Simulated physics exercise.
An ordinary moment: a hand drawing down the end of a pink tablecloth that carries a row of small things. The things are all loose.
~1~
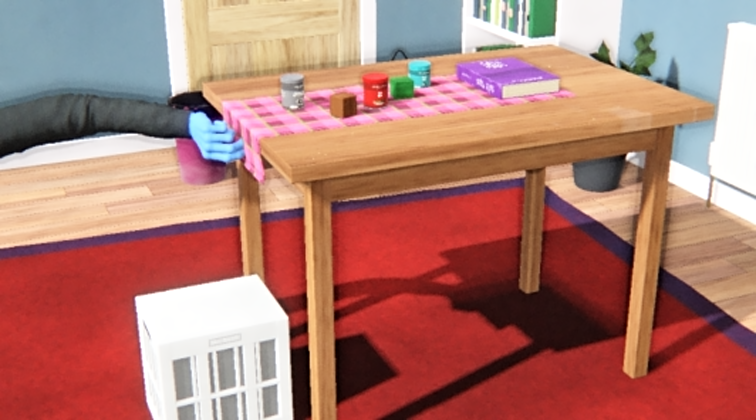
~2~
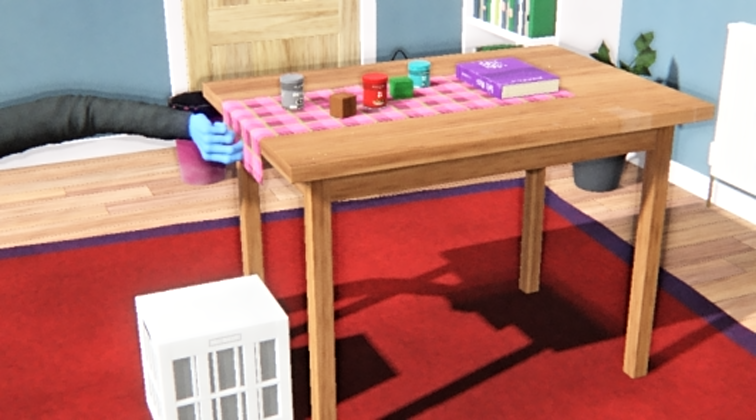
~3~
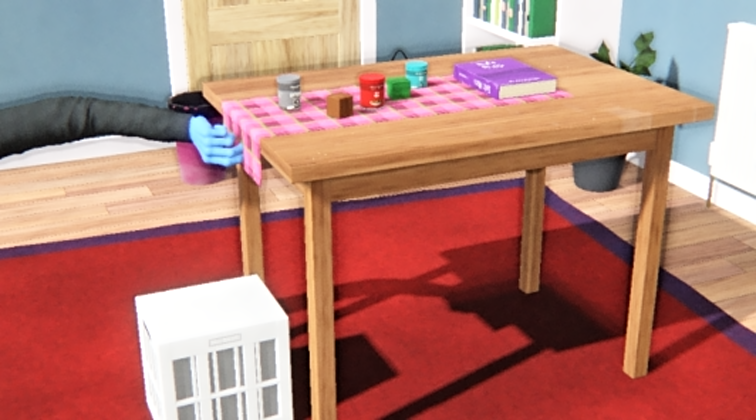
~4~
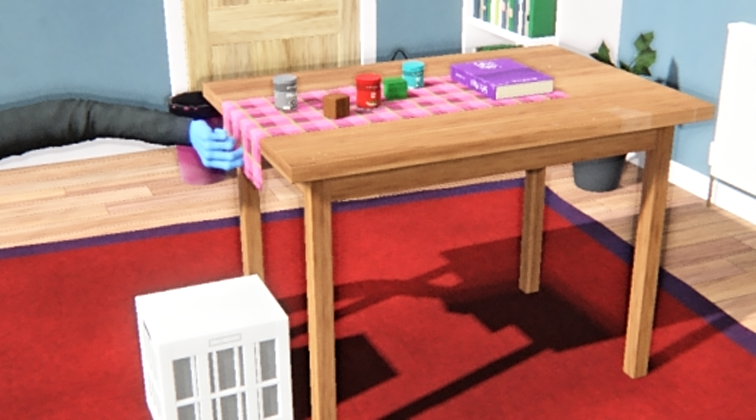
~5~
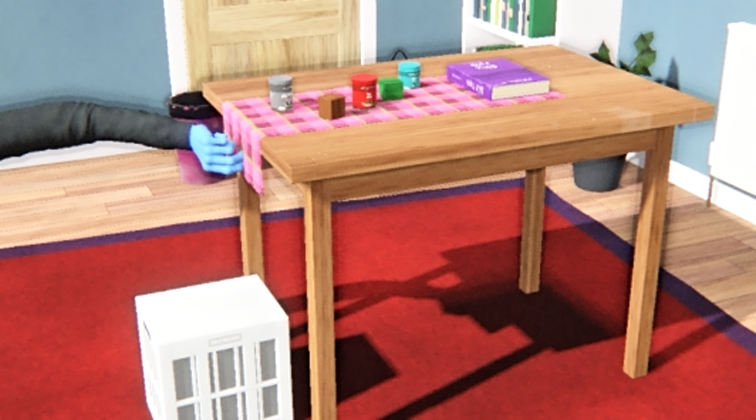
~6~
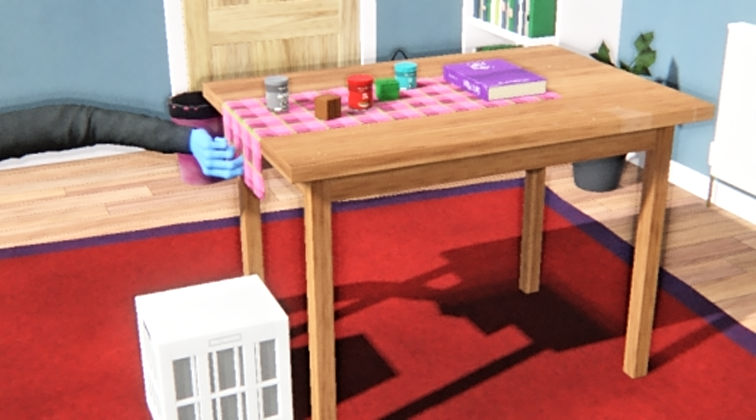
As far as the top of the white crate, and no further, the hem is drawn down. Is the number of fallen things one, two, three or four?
The drop will claim three items.
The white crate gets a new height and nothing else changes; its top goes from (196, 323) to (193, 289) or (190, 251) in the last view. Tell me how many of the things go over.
In that event, 2 and 1.
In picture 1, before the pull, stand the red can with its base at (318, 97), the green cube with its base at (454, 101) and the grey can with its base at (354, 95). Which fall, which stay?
I reckon the red can takes a fall, the green cube hangs on and the grey can takes a fall.
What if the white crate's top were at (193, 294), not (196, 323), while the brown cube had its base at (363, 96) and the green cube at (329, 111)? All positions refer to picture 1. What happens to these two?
Brown cube: Safe; green cube: Lost.
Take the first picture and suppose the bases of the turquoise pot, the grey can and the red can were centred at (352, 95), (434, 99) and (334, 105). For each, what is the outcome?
Here's how it goes: The turquoise pot ends up down, the grey can makes it through, and the red can ends up down.
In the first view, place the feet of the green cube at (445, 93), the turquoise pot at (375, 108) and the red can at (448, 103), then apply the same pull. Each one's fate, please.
Of the three, the green cube stays aloft, the turquoise pot ends off the top and the red can stays aloft.
Soon after, hem near (245, 242); grey can gone.
After that, hem near (246, 287); grey can and brown cube gone.
In the end, hem on the crate; grey can, brown cube and red can gone. The count of fallen things is three.
